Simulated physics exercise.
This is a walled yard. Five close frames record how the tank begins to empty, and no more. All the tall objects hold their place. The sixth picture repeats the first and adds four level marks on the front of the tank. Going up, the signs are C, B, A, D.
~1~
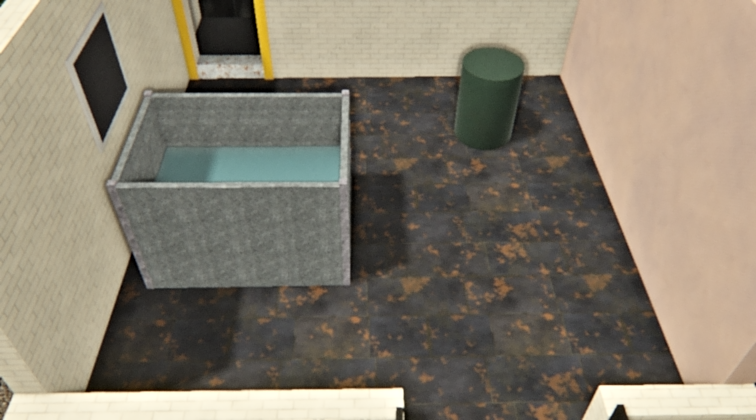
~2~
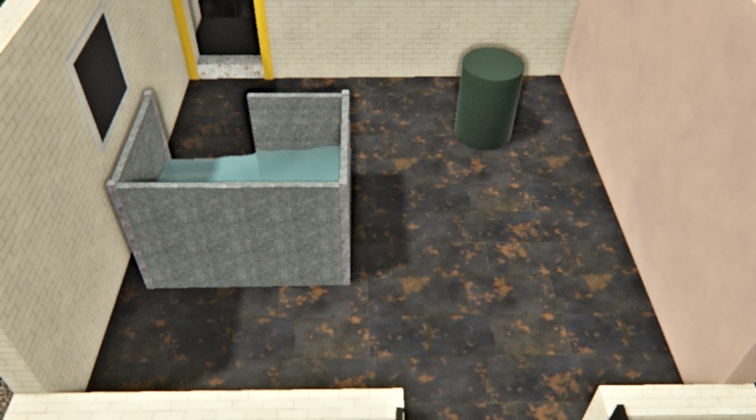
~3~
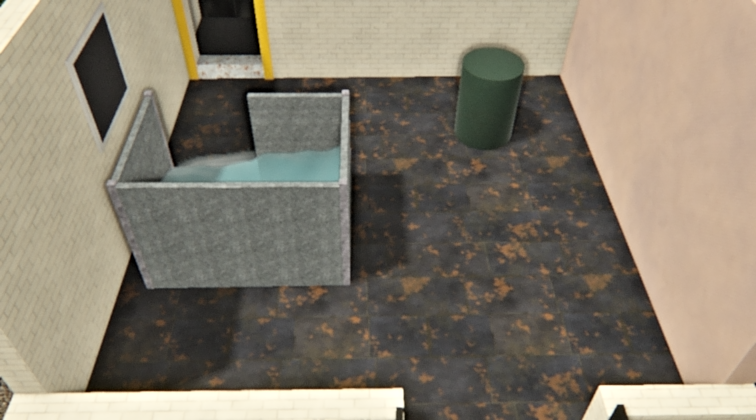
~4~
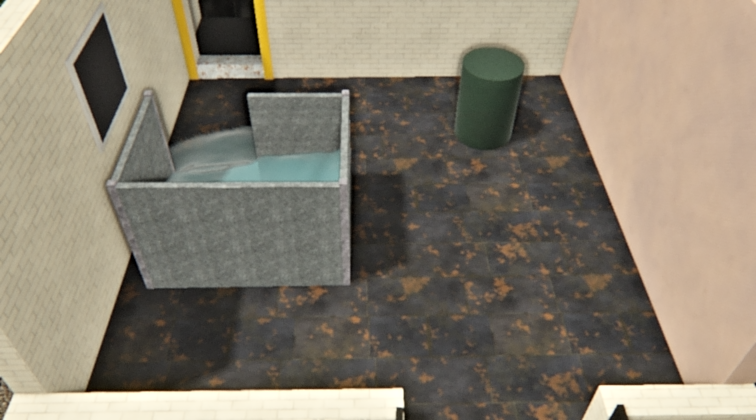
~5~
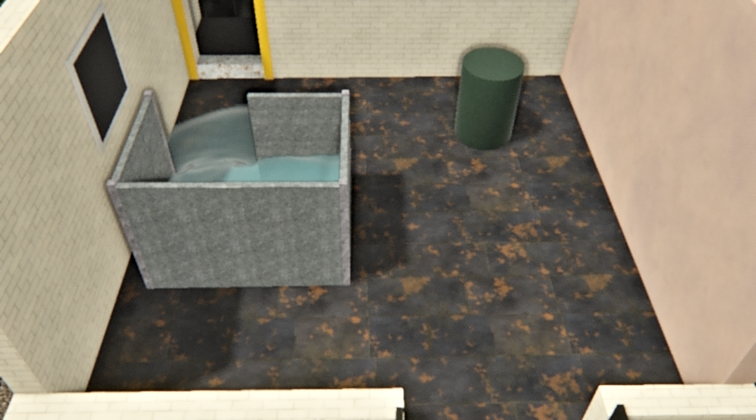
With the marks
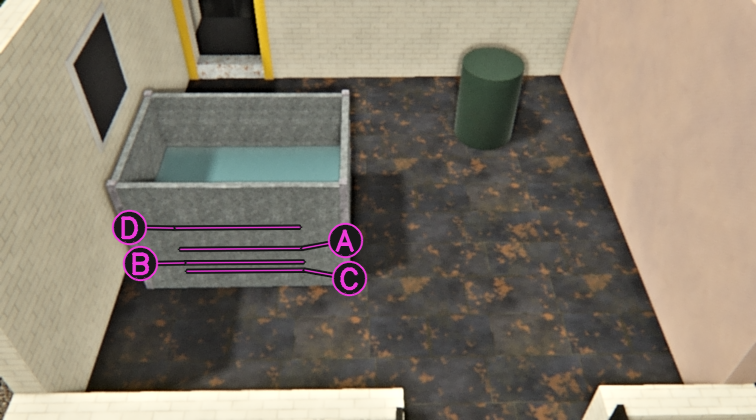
The clip opens on a walled yard with a dark green cylinder and a grey tank of still, blue-green water. Part of the tank's back wall disappears, leaving a gap on the left. Water then pours through it and spreads across the ground behind the tank, toward the yellow doorway.
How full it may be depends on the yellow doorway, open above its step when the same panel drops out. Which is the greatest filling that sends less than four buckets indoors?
B.
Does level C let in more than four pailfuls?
No, that is safe.
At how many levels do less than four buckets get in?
Two of them.
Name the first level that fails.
A.
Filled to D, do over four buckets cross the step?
Yes, it does.
On the marked copy, A at (241, 248); B at (244, 262); C at (245, 270); D at (236, 227); from the bottom up C, B, A, D.
If A is chosen, about 10 bucketfuls get in.
If B is chosen, a bucket or two gets in.
If C is chosen, nothing gets over.
If D is chosen, dozens of bucketfuls pour in.
